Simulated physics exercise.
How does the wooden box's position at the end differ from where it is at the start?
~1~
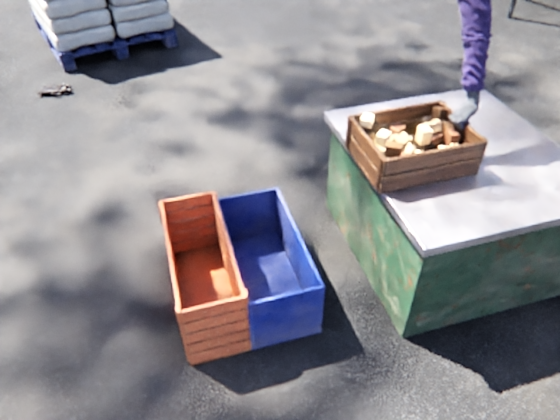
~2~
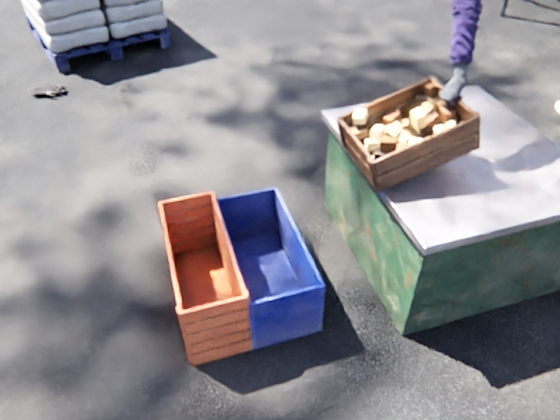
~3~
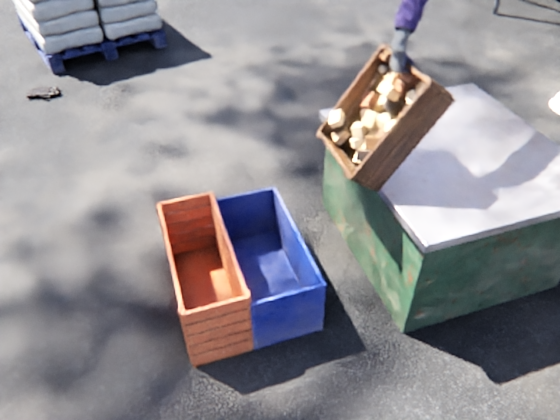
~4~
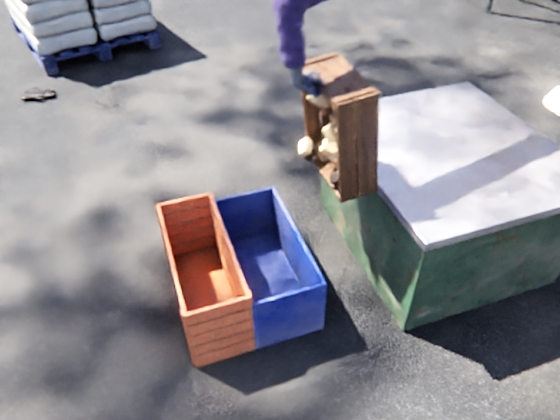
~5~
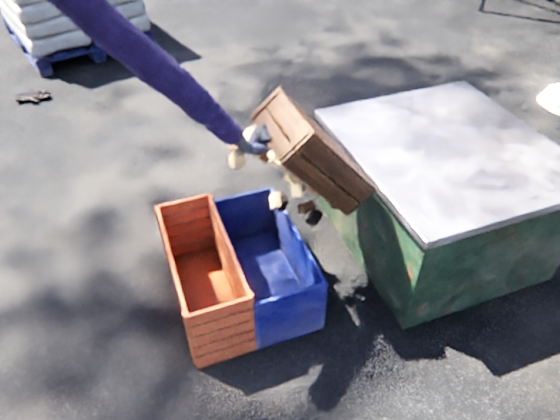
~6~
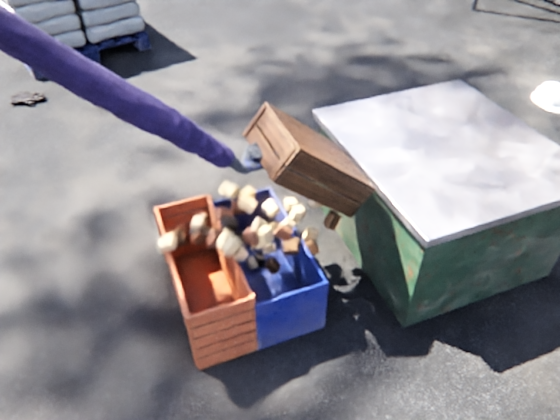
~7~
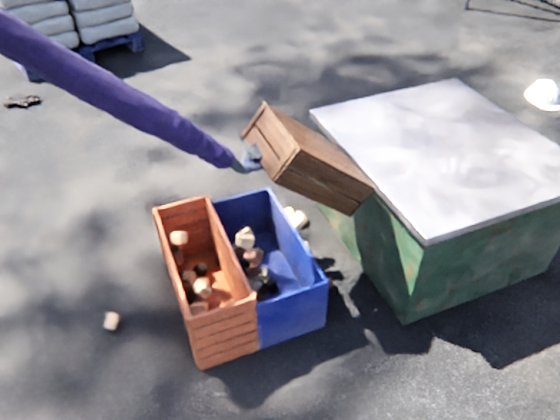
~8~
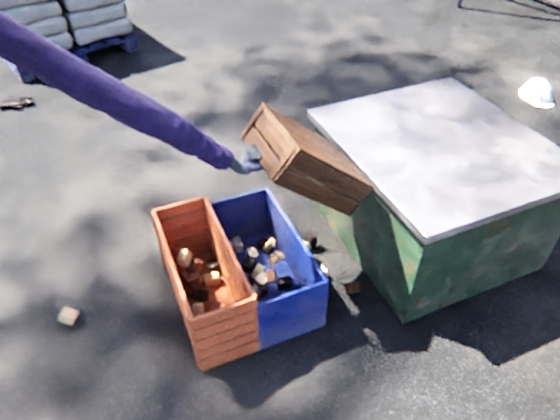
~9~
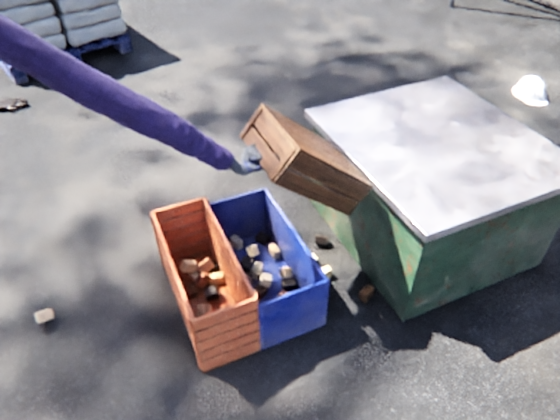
At the start the wooden box sits upright on top of the bench, while at the end it is further left, tipped steeply over at the bench's edge beside the blue box and orange tub.
